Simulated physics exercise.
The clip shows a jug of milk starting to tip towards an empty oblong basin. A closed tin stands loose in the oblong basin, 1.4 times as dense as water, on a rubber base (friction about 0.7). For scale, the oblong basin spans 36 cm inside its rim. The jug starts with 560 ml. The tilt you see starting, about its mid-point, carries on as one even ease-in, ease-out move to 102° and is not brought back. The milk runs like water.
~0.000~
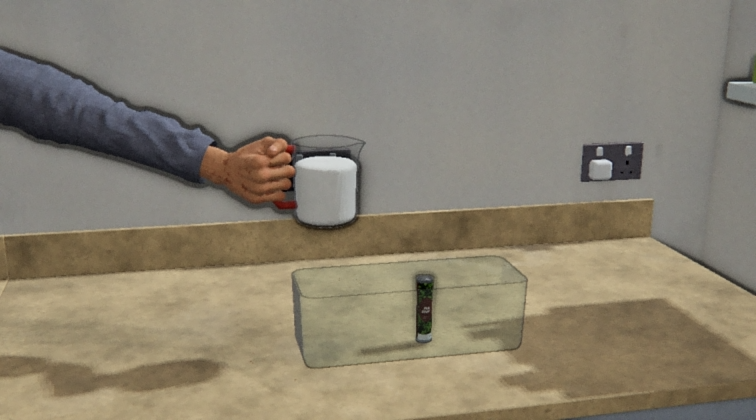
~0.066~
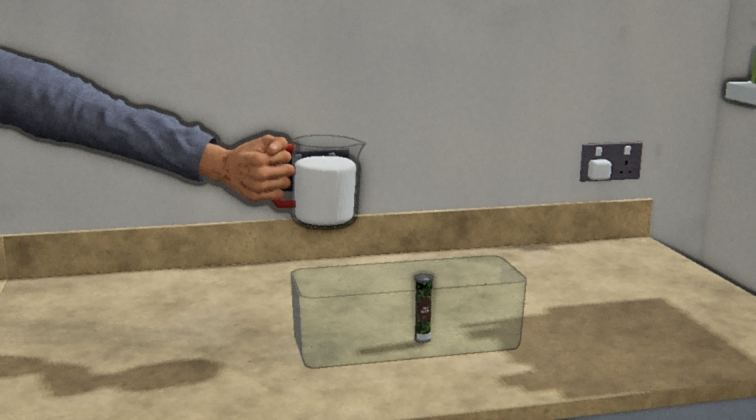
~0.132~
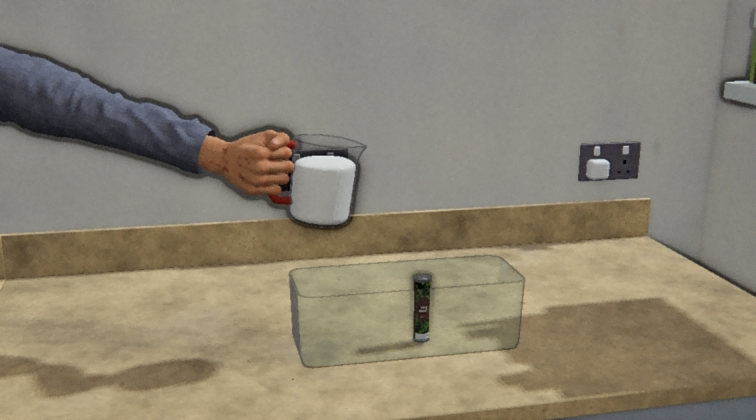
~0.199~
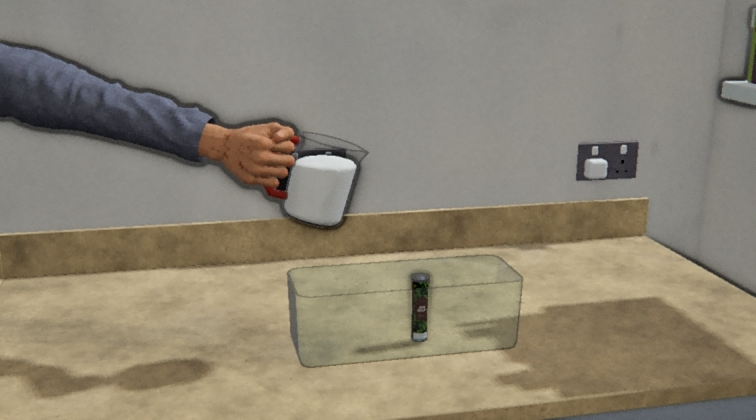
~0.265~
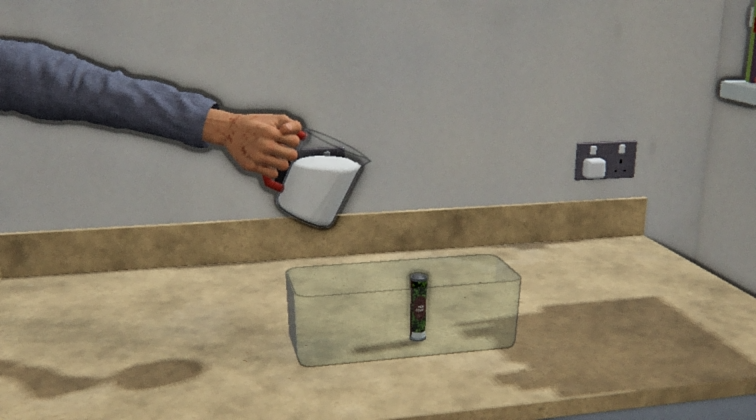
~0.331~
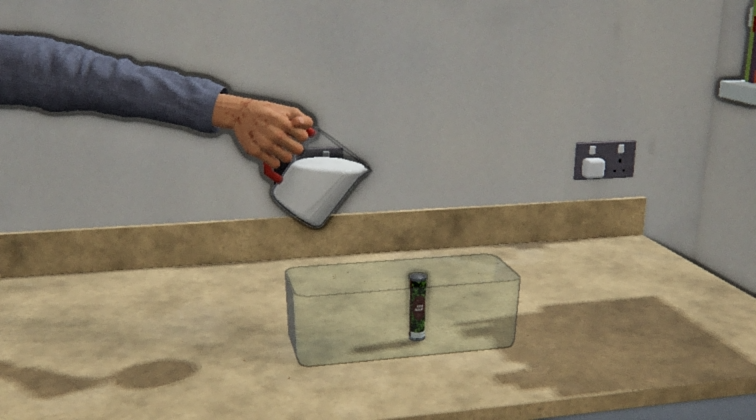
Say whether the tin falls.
The tin goes over.
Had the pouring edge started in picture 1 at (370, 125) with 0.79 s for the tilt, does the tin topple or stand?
Then it topples.
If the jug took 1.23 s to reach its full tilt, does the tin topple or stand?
The tin topples.
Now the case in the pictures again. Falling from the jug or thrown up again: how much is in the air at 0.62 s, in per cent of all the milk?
About 24 per cent.
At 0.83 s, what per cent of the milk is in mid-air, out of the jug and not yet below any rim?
About 22 per cent.
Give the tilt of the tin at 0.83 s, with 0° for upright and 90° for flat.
It is at some 35°.
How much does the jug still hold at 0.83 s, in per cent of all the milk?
About 22 per cent.
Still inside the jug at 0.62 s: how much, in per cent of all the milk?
Some 68 per cent.
Then, 0.62 s in, the tilt is 90° and 68 per cent is still to pour; the tin stands where it began.
Then, 0.83 s in, the tilt is 102° and 22 per cent is still to pour; the tin leans 36°.
Then, 1.06 s in, the tilt is 102° and 5 per cent is still to pour; the tin lies on its side.
Then, 1.30 s in, the tilt is 102° and 1 per cent is still to pour; the tin lies on its side.
Finally, the tin lies on its side.
